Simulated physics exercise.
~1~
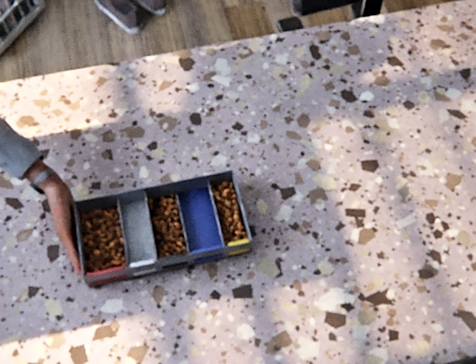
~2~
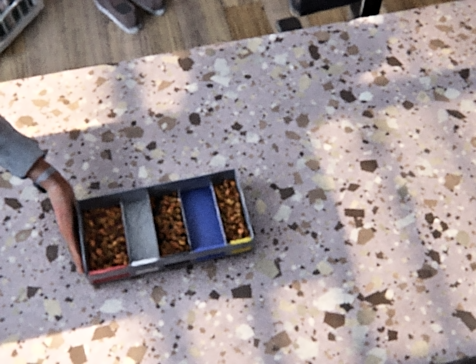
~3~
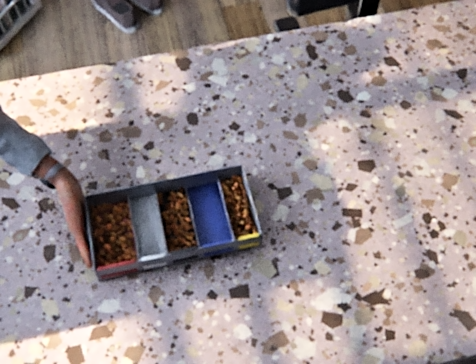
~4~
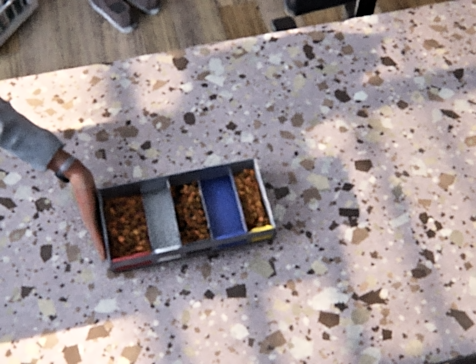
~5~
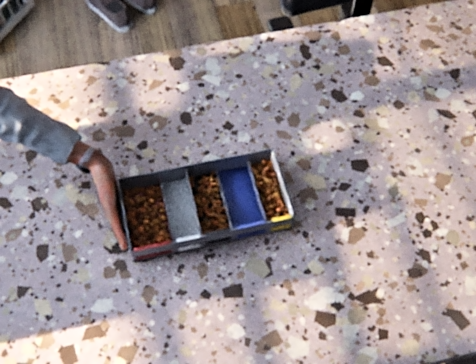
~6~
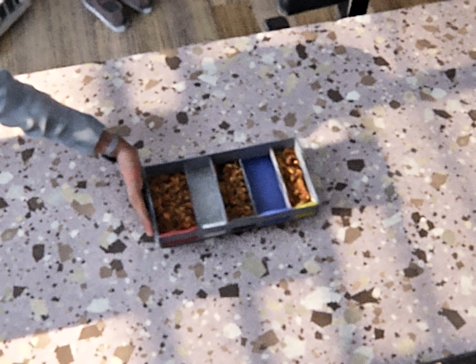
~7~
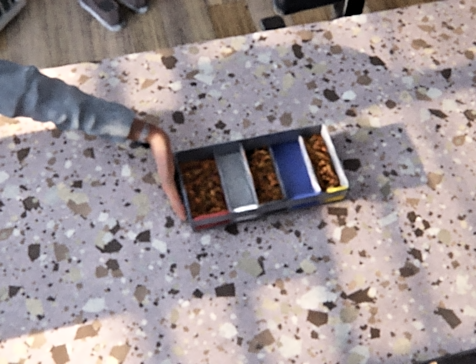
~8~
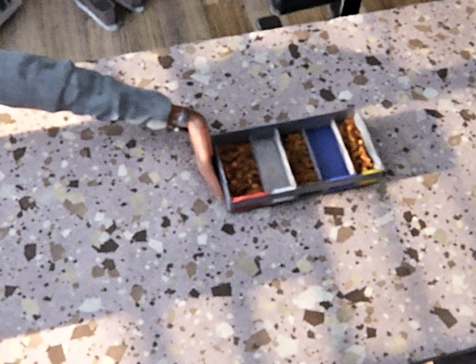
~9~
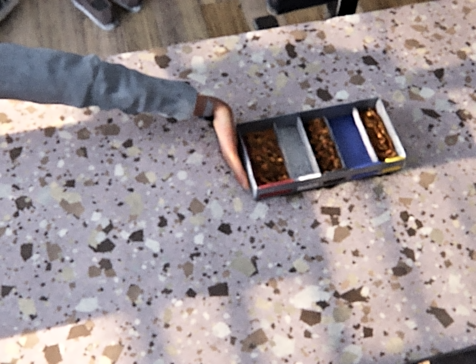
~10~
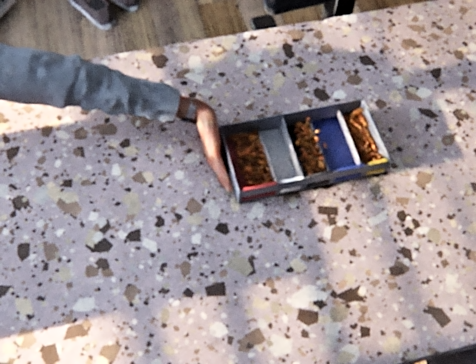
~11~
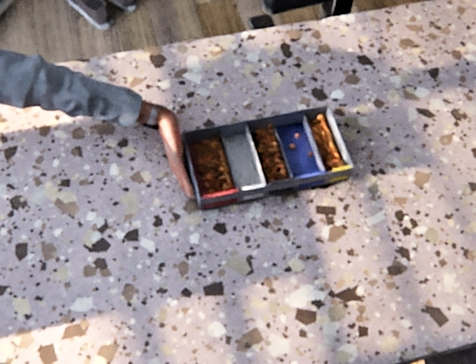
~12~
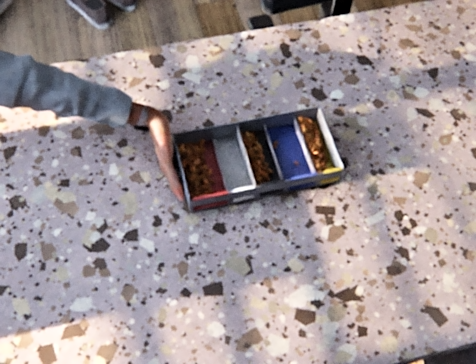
The video shows a hand sliding a divided tray of brown kibble to the right across a speckled tabletop, then drawing it partway back to the left. The tray comes to rest still held by the hand, with the kibble remaining in its separate compartments.
